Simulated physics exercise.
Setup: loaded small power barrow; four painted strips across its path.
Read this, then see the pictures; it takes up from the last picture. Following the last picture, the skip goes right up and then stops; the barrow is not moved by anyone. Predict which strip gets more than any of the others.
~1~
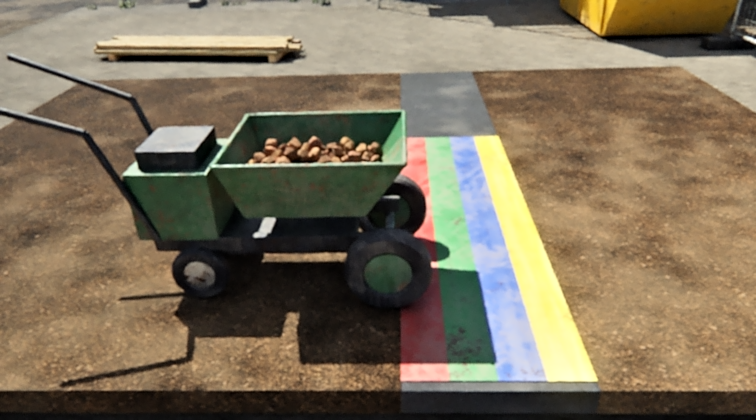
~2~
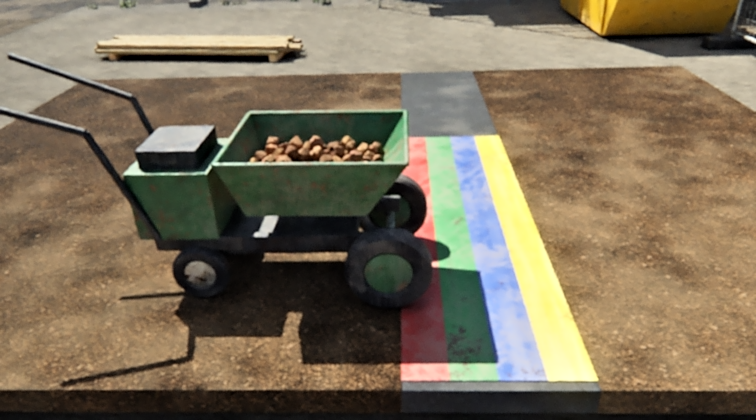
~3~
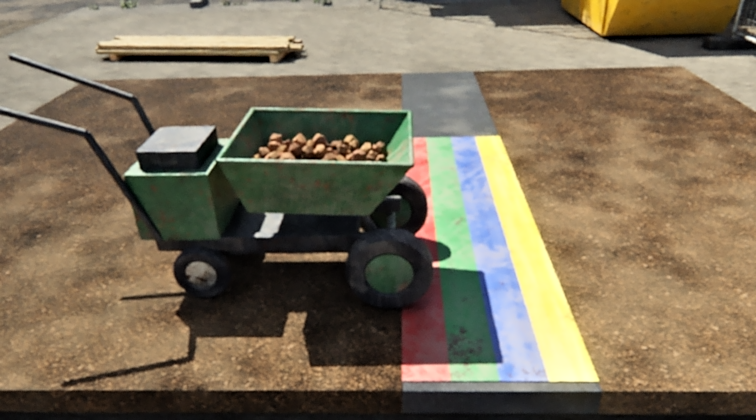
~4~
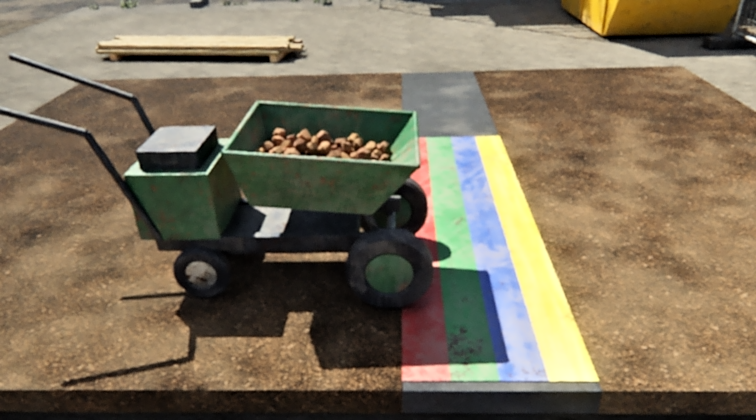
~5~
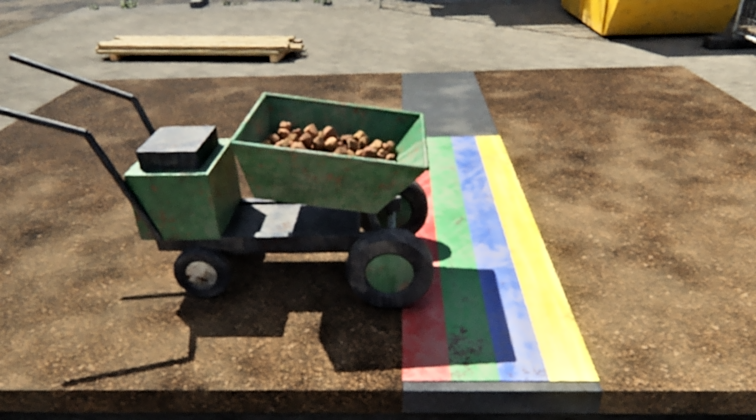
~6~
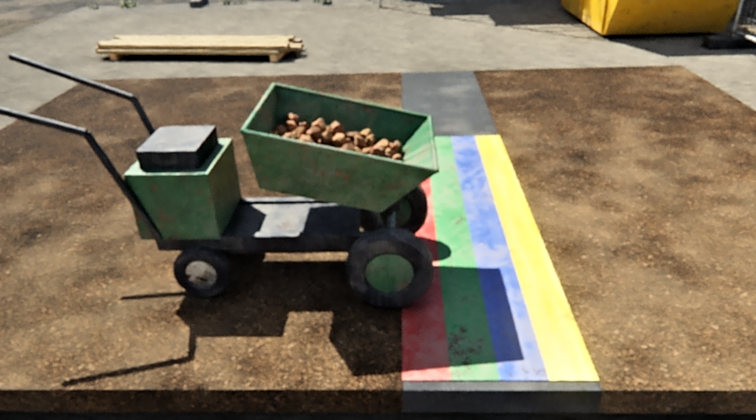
The yellow strip gets the most.
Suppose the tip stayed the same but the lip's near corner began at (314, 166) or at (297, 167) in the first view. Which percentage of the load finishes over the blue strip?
That would be roughly 30 in a hundred and then roughly 20 in a hundred.
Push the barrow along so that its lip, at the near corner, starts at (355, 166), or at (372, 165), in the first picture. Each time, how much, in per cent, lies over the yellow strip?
First spot: About 20 percent; second spot: About 30 percent.
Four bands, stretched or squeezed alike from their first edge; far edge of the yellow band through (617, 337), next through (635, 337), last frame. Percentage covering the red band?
Shares in order: Close to 0 %; close to 0 %.
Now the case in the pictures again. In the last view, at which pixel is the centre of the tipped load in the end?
About (534, 262).
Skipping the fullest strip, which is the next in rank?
The second place goes to that blue strip.
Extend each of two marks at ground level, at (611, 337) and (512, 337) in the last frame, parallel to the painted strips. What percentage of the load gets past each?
First roughly 20 percent, then 90 percent.
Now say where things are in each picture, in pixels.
The first frame shows lip of the skip (405, 165), level; top of the load (303, 156), clay clods; red strip (423, 333); green strip (467, 333); blue strip (511, 333); yellow strip (556, 333).
The second frame shows lip of the skip (407, 165), level; top of the load (304, 154).
The third frame shows lip of the skip (412, 166), tipped barely; top of the load (294, 158).
The fourth frame shows lip of the skip (418, 167), tipped barely; top of the load (298, 153).
The fifth frame shows lip of the skip (427, 169), tipped a little; top of the load (304, 148).
The sixth frame shows lip of the skip (436, 171), tipped a little; top of the load (299, 140); red strip (424, 333); green strip (468, 333); blue strip (512, 332); yellow strip (557, 332).
Just after the last frame, skip tipped well over; every one in the skip.
A moment on, skip tipped steeply; almost all in the skip; just a few over the blue strip; about a tenth over the yellow strip.
Further on, skip tipped right over; about a tenth in the skip; roughly a quarter over the blue strip; roughly half over the yellow strip; roughly a quarter off the paint.
When it is over, skip tipped right over; not one over the red strip; just a few over the green strip; roughly a quarter over the blue strip; roughly half over the yellow strip; roughly a quarter off the paint.
